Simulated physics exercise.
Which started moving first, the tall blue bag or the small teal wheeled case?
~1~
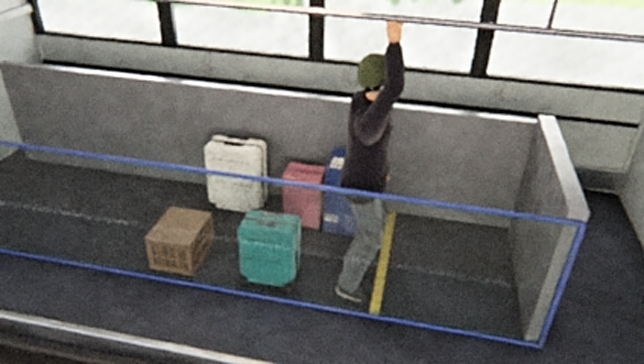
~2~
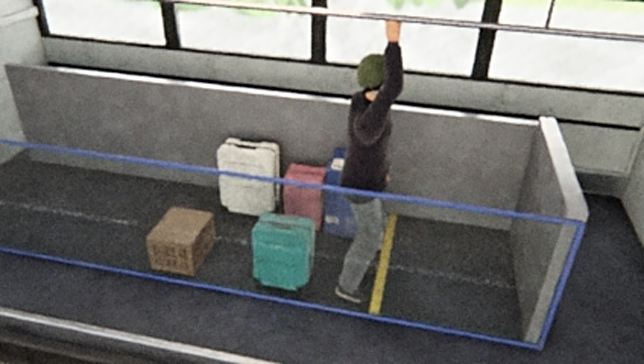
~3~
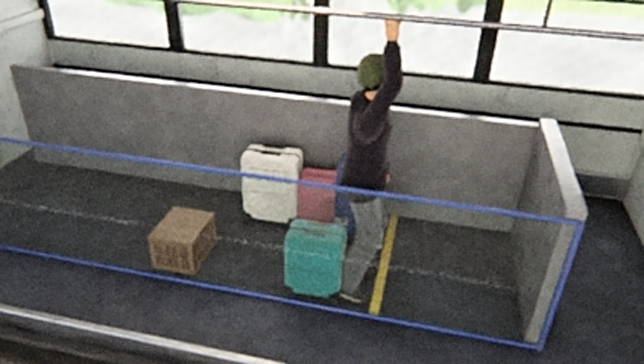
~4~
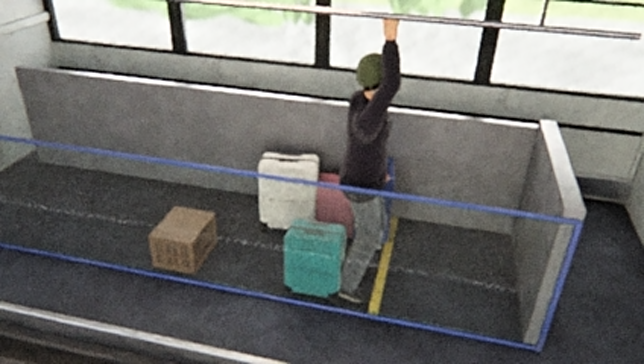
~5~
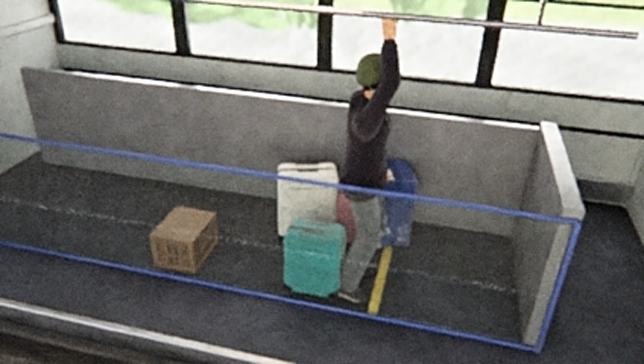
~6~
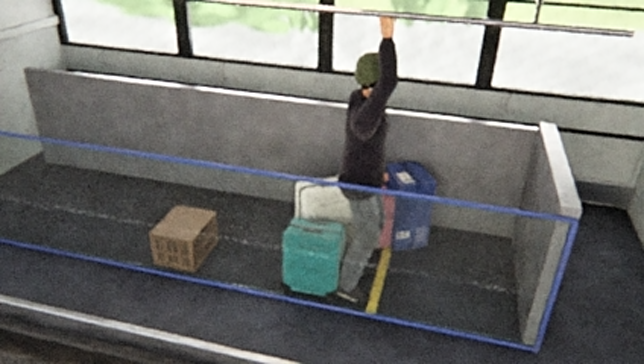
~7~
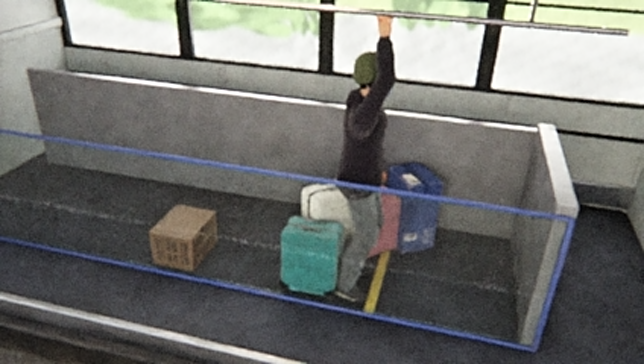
The small teal wheeled case started moving first, and the tall blue bag only began to slide after it.
